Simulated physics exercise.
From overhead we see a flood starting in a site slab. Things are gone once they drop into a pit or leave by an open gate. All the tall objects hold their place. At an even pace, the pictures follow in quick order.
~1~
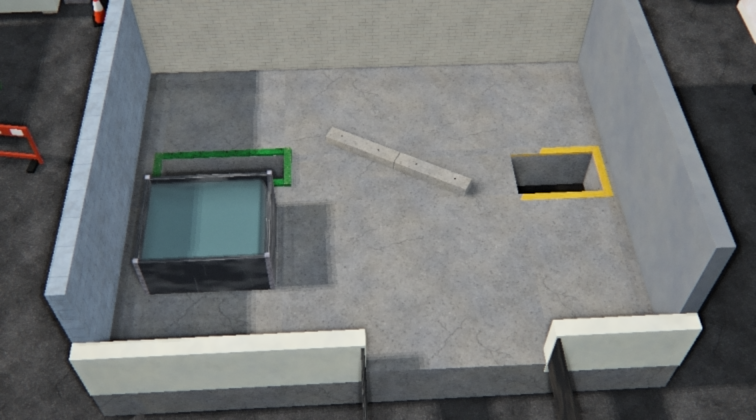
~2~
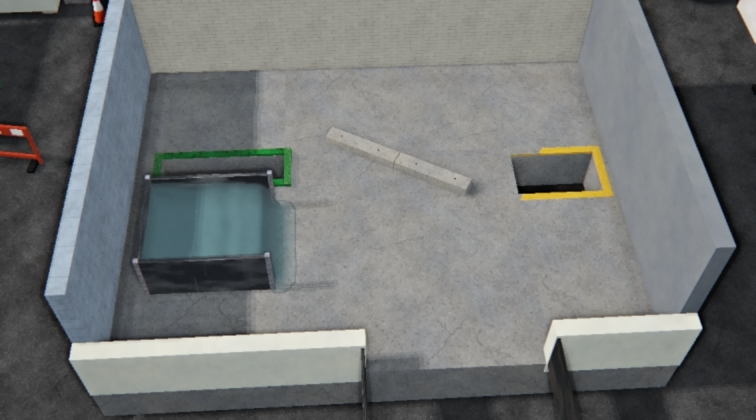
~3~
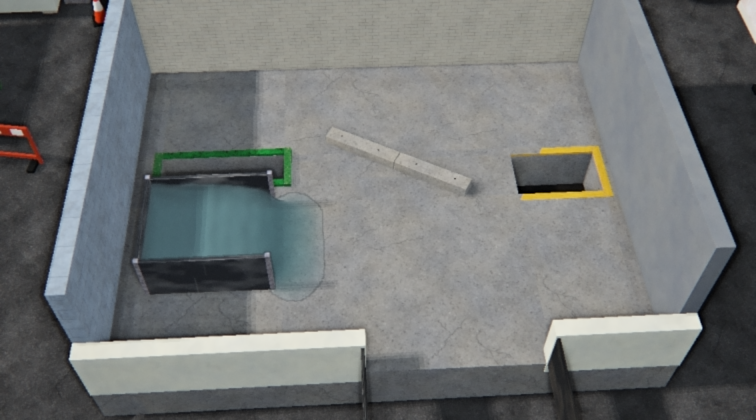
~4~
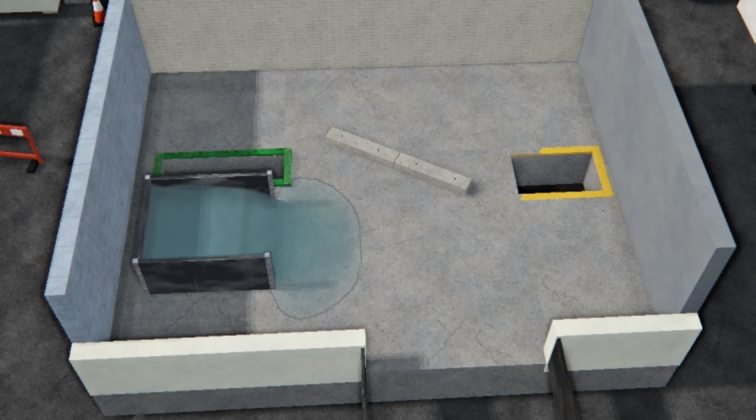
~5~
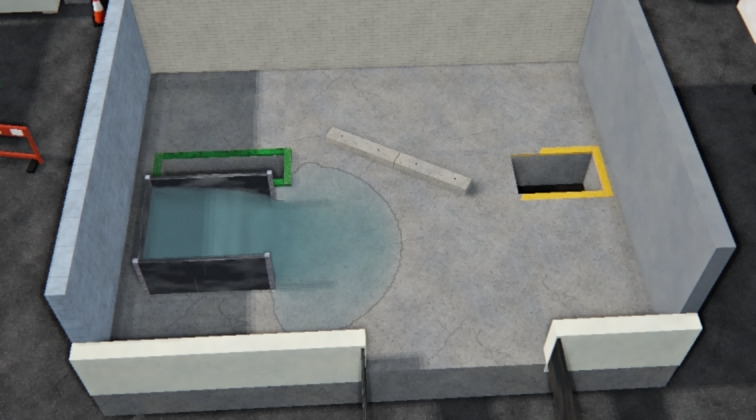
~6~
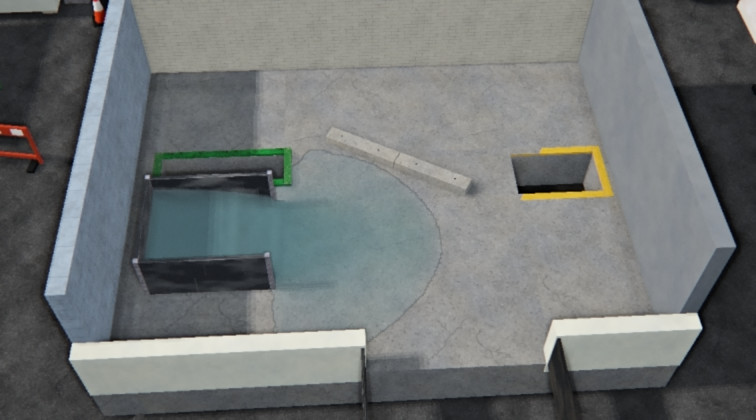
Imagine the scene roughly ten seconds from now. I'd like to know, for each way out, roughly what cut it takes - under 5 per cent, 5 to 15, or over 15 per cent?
The gate takes over 15 per cent. The green pit takes under 5 per cent. The yellow pit takes over 15 per cent.
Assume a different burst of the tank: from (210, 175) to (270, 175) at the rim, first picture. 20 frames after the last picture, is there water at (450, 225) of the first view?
I reckon that spot ends up drenched.
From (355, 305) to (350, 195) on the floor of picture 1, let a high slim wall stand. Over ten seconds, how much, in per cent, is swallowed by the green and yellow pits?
Approximate split, green: 6 in a hundred; yellow: 8 in a hundred.
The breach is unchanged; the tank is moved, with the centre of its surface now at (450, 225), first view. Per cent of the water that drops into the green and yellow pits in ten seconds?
After ten seconds: Green pit at 0 percent, yellow pit at 50 percent.
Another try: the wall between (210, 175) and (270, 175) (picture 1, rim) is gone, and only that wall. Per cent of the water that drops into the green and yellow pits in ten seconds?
Out of every hundred parts, green takes 70 and yellow takes 0.
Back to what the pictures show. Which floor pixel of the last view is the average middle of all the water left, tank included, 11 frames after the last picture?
Roughly (382, 245) in the last picture.
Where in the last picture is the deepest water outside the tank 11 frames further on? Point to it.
Roughly at pixel (623, 249).
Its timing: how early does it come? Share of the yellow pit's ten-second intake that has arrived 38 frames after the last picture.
Around 60 percent.
A moment on, water covers 35 % of the floor; the gate 0 %, the green pit 0 %, the yellow pit 0 %.
Next, water covers 45 % of the floor; the gate 4 %, the green pit 0 %, the yellow pit 1 %.
Then, water covers 45 % of the floor; the gate 10 %, the green pit 0 %, the yellow pit 6 %.
Later, water covers 45 % of the floor; the gate 19 %, the green pit 0 %, the yellow pit 18 %.
In the end, water covers 45 % of the floor; the gate 28 %, the green pit 0 %, the yellow pit 30 %.
